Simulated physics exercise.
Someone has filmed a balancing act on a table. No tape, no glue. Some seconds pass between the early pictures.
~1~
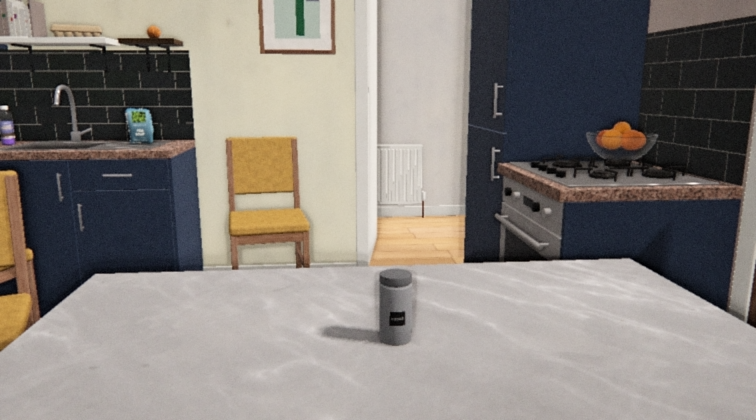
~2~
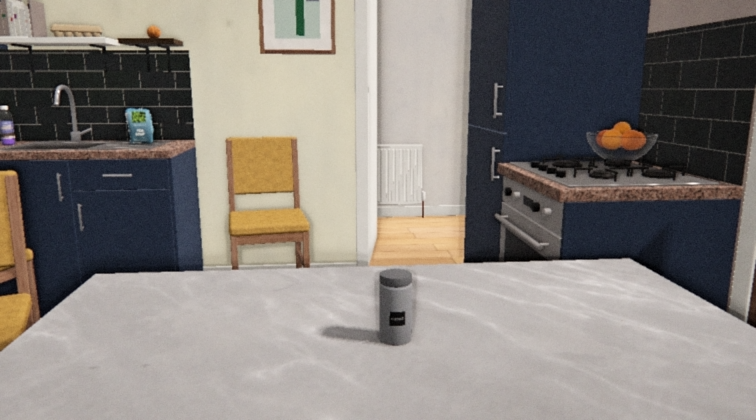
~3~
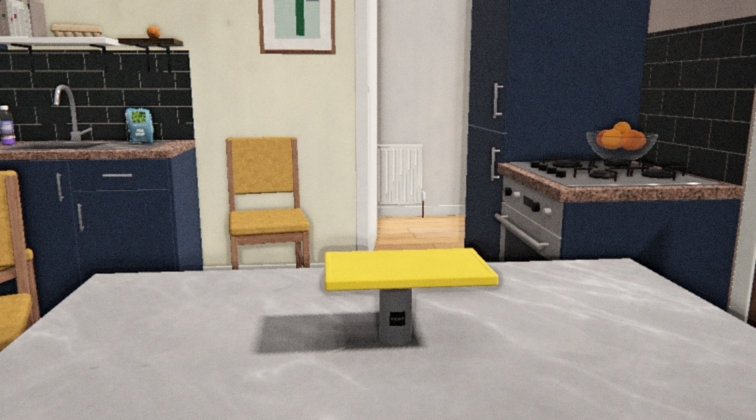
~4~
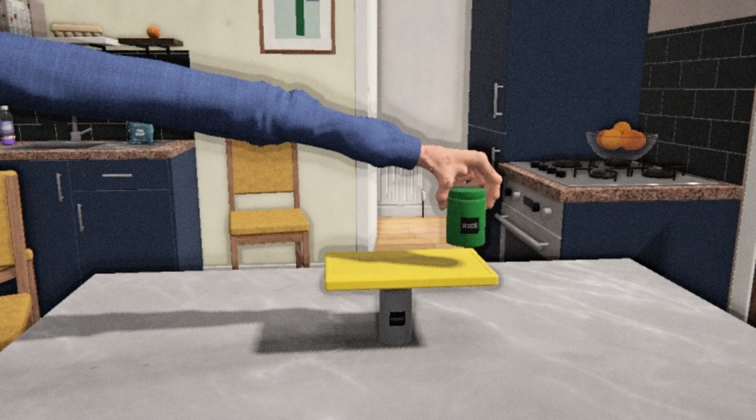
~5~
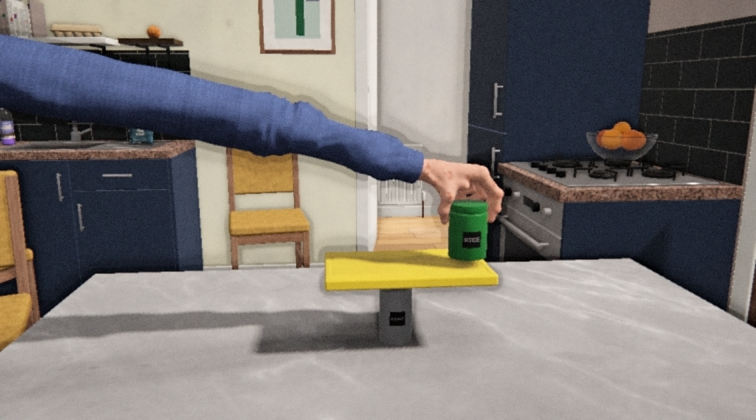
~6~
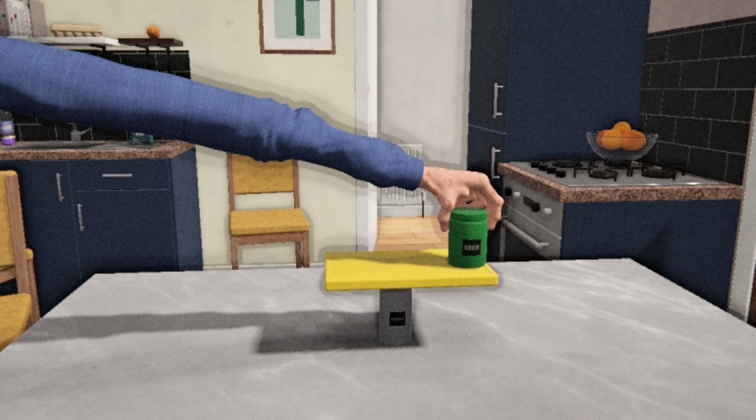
An arm in a blue sleeve reaches in from the left over a grey marbled table, seen by a still camera from across the tabletop in a kitchen with navy cabinets. A small grey jar stands near the middle of the table, with yellow chairs and a bowl of oranges behind. A yellow board appears on top of the jar, then the hand lowers a green jar onto its right end and keeps holding it.
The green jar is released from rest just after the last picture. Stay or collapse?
It gives way.
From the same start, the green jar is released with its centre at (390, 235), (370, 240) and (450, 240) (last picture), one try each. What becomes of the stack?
First, it keeps its balance; second, it stays up; third, it loses its balance.
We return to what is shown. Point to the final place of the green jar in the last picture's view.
Near (520, 323).
Then, 0.30 s on from there, green jar now fallen; yellow lid turned 48° from how it was put.
Then, 0.40 s on from there, yellow lid turned 70° from how it was put.
Then, 0.70 s on from there, yellow lid turned 57° from how it was put.
In the end, fallen, green jar; toppled in the stack, yellow lid; grey jar unmoved. At the end, from the last picture's camera, green jar near (520, 323). The stack loses its balance.
